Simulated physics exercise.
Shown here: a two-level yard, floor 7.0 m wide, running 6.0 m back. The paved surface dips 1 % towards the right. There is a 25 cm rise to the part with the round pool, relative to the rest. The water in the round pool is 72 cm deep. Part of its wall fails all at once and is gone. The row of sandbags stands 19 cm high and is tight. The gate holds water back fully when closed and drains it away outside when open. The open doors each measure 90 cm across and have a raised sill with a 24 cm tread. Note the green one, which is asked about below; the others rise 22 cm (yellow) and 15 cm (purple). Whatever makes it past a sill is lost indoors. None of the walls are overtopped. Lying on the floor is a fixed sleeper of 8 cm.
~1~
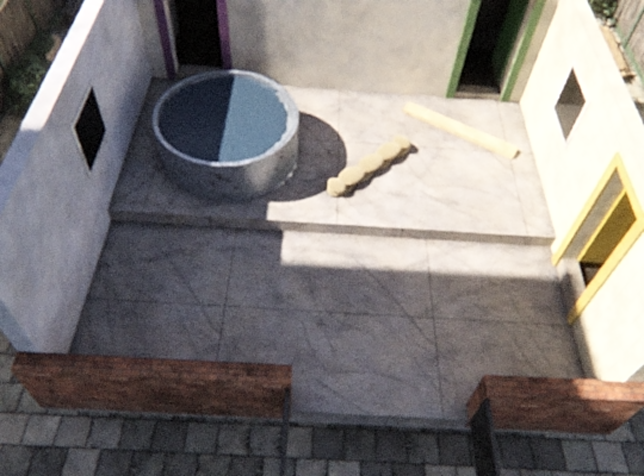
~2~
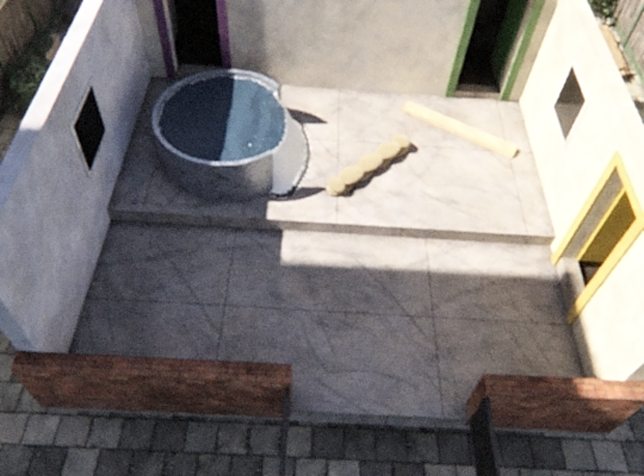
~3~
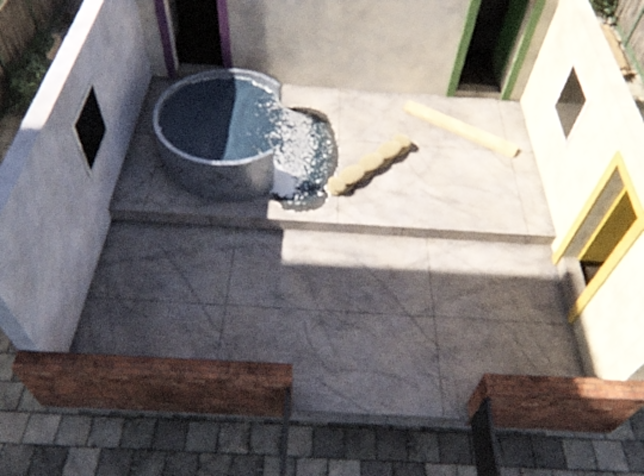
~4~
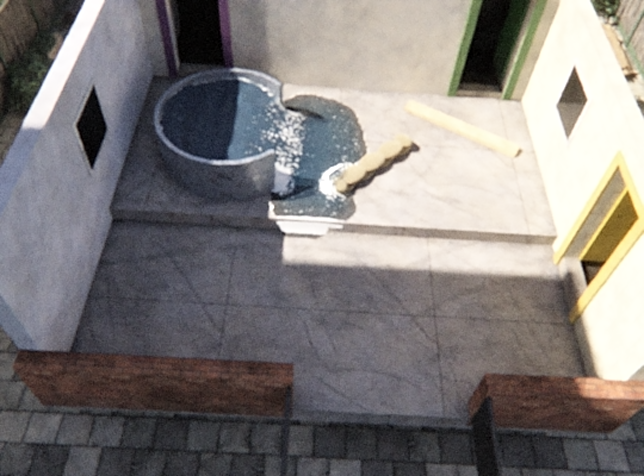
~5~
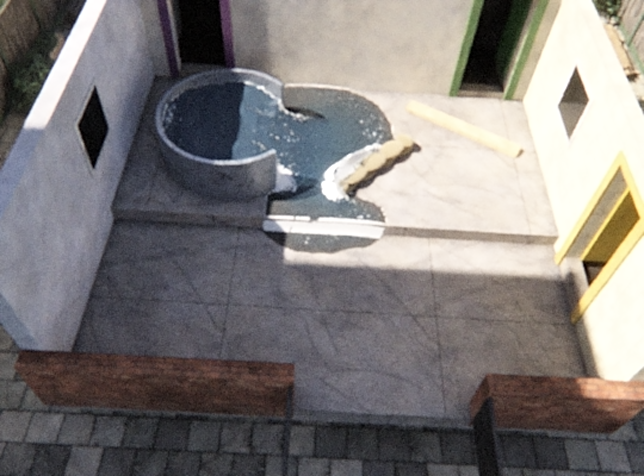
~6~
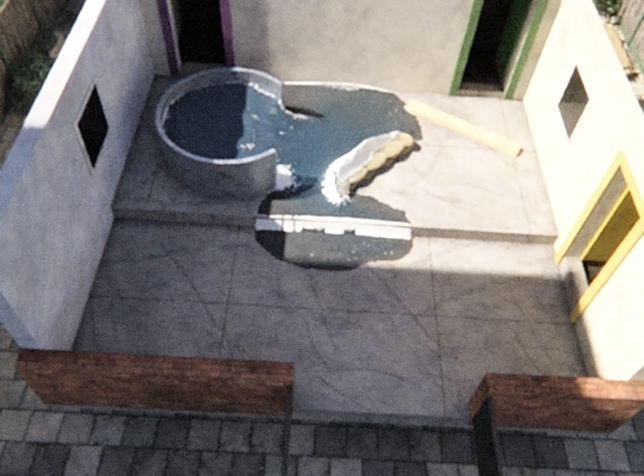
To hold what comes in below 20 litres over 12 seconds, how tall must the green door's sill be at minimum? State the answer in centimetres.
About 19 cm.
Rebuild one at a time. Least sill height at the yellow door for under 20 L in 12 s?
The yellow door needs around 9.5 cm.
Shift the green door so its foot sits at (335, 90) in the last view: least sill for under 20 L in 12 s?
About 9.5 cm.
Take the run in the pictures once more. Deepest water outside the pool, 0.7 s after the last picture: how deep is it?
Roughly 42 cm.
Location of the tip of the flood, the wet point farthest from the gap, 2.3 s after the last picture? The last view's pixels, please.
The tip of the flood lies near (586, 406).
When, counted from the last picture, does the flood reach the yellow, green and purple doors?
At yellow it's 1.8 s, at green 0.5 s, and at purple 3.2 s.
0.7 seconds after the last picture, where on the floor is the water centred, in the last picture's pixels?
Centre of mass: About (303, 151) px.
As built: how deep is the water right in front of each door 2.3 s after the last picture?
Lab note, cm: Yellow 13; green 22; purple 0.
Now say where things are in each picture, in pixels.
The first frame shows the round pool at (227, 118) is whole and still, 72 cm deep; the green door at (491, 54) is dry.
In the second frame, water pours out at (293, 145) and has run 0.3 m, to (299, 124); about 8 cm deep outside, 72 cm at the back.
In the third frame, water pours out at (294, 145) and has run 0.8 m, to (320, 201); about 10 cm deep outside, 72 cm at the back.
In the fourth frame, the gap is at (295, 146), the front 1.3 m out at (348, 213); the back of the round pool holds 71 cm.
In the fifth frame, the front is at (379, 111), 1.7 m from the gap at (296, 146); 5.0 m2 of floor is wet, 63 cm left at the back.
In the sixth frame, the gap is at (296, 146), the front 2.3 m out at (412, 114); the back of the round pool holds 61 cm; 1.5 m in a straight line remain to the green door at (494, 52).
Then, 0.7 s after the last picture water covers 35 % of the floor, deepest (42 cm) near (334, 178); 10 cm at the green door, 0 litres in over its 13 cm sill.
Then, 2.3 s after the last picture water covers 65 % of the floor, deepest (38 cm) near (518, 107); 22 cm at the green door, 17 litres in over its 13 cm sill.
Then, 11.3 s after the last picture water covers 90 % of the floor, deepest (10 cm) near (582, 394); 7 cm at the green door, 65 litres in over its 13 cm sill.
At the green door as built, the water peaked near 22 cm, 2.3 s after the last picture.
Run again over the same 12 s with other heights there, 38 litres in over 16 cm, 13 litres over 21.5 cm. The limit of 20 litres is kept from about 19 cm up.
